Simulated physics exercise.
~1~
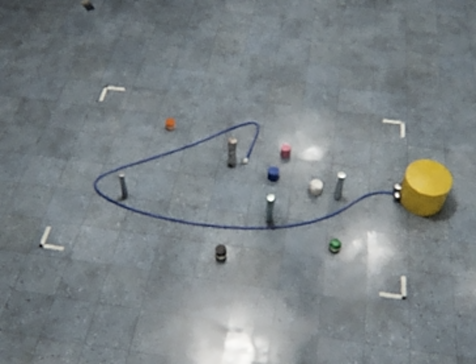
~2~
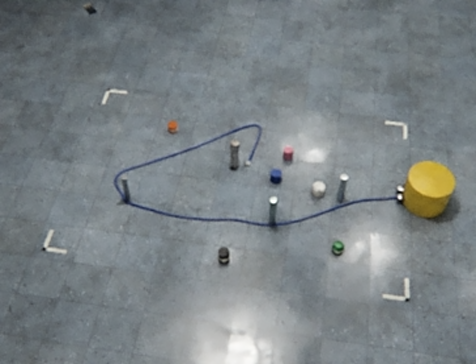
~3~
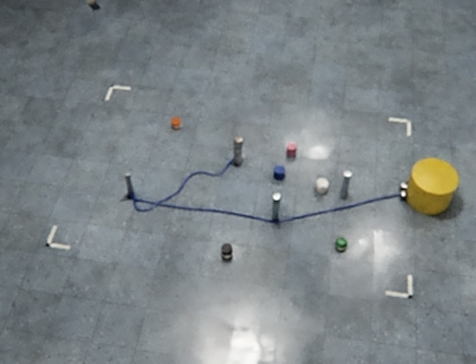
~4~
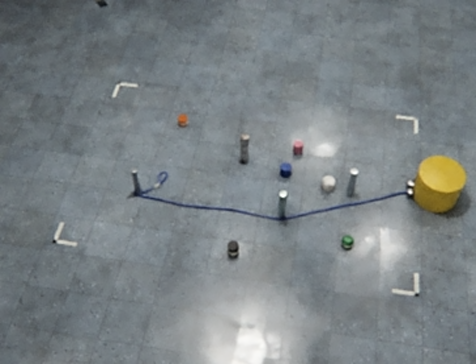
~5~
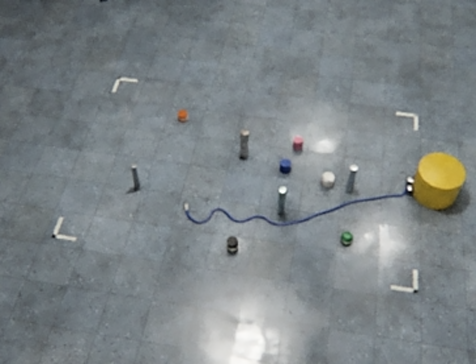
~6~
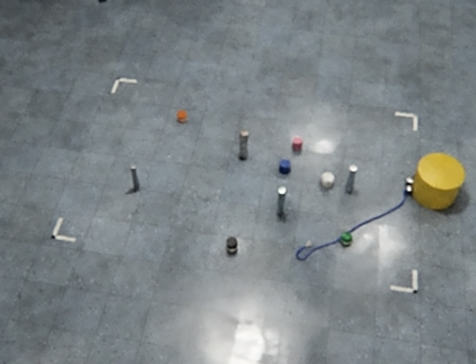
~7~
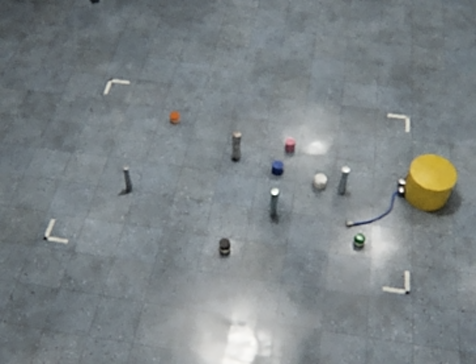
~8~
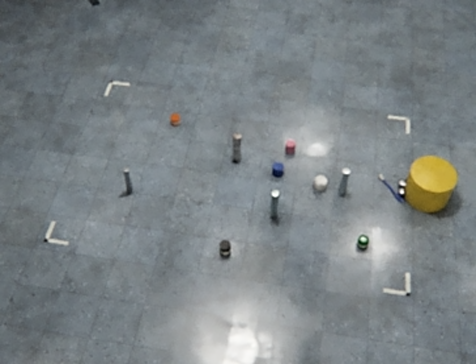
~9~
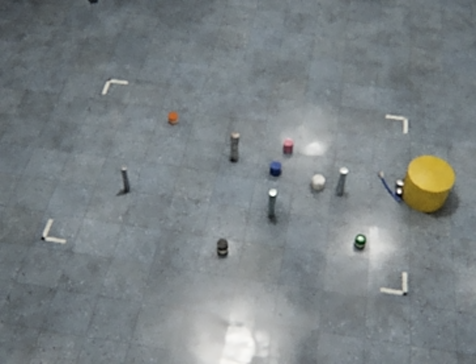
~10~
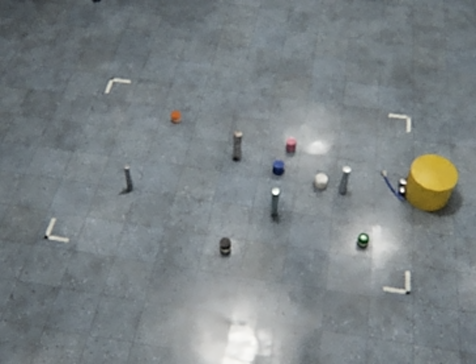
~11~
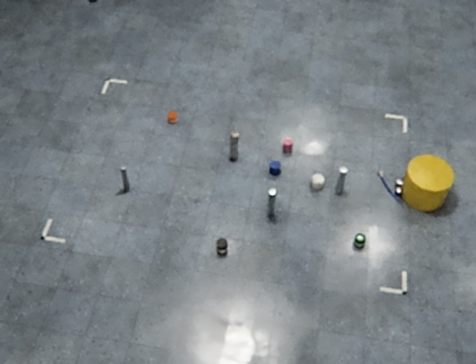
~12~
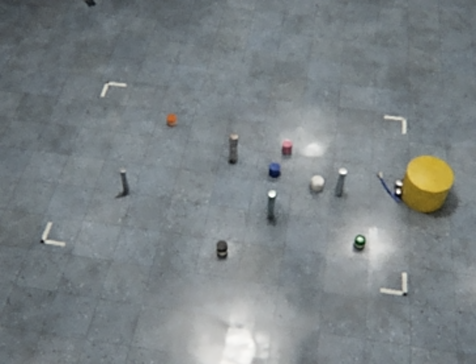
The clip opens on a grey tiled floor seen from above, where a long blue lead loops from a yellow drum at the right around upright steel posts, among small coloured objects and white corner marks. The lead draws in toward the drum, its far loop shrinking and slipping off the posts one after another. Its loose end then wriggles across the floor and curls beside the green jar, which shifts slightly to the right as the lead passes. Finally only a short stub remains out beside the drum, while the orange tin and other objects stay put.
